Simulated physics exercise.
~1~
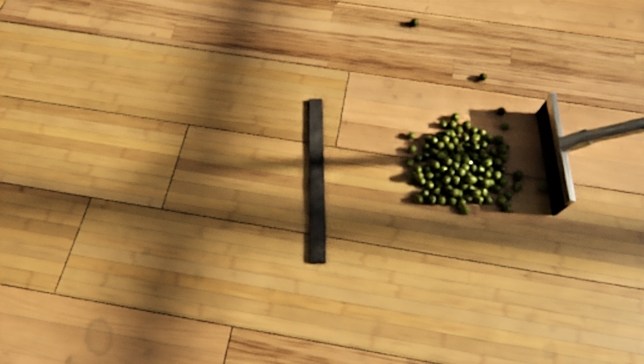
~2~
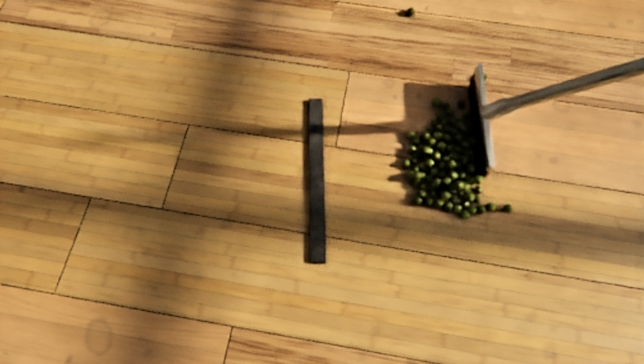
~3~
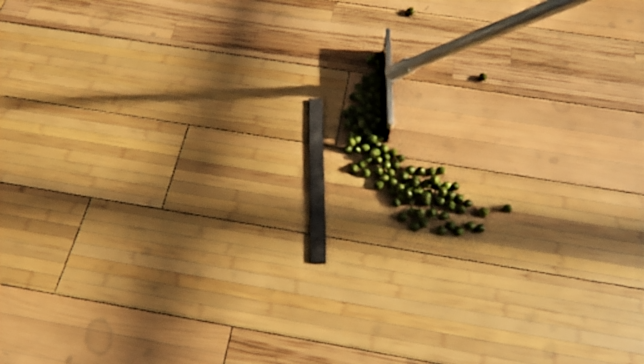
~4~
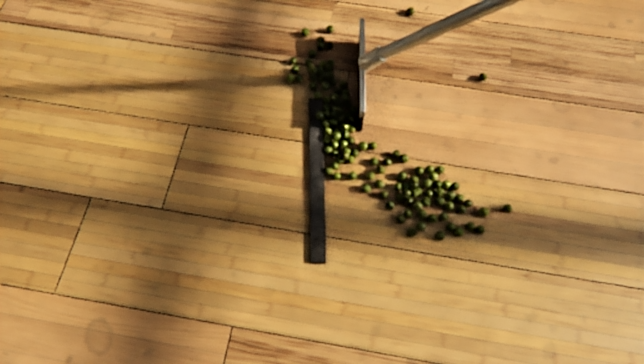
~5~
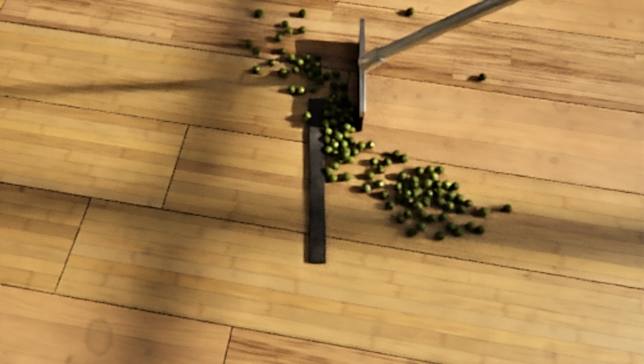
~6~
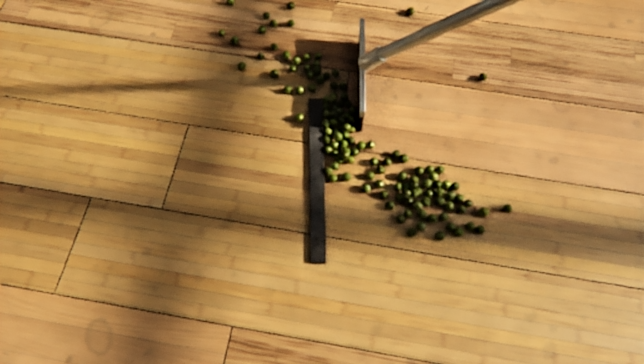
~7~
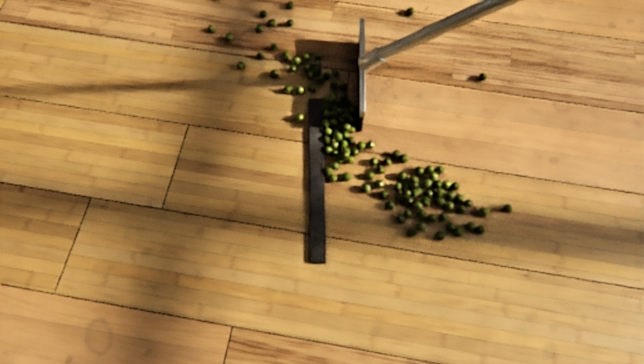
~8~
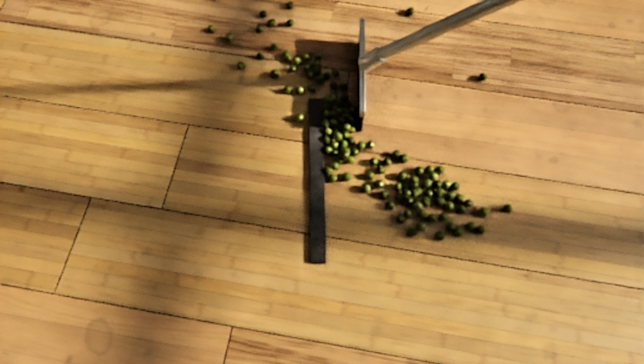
On a wooden floor, a squeegee pushed a pile of small green olives leftwards toward a dark strip, then stopped near its upper end; some olives rolled past that end and scattered beyond, while the rest stayed to the strip's right.
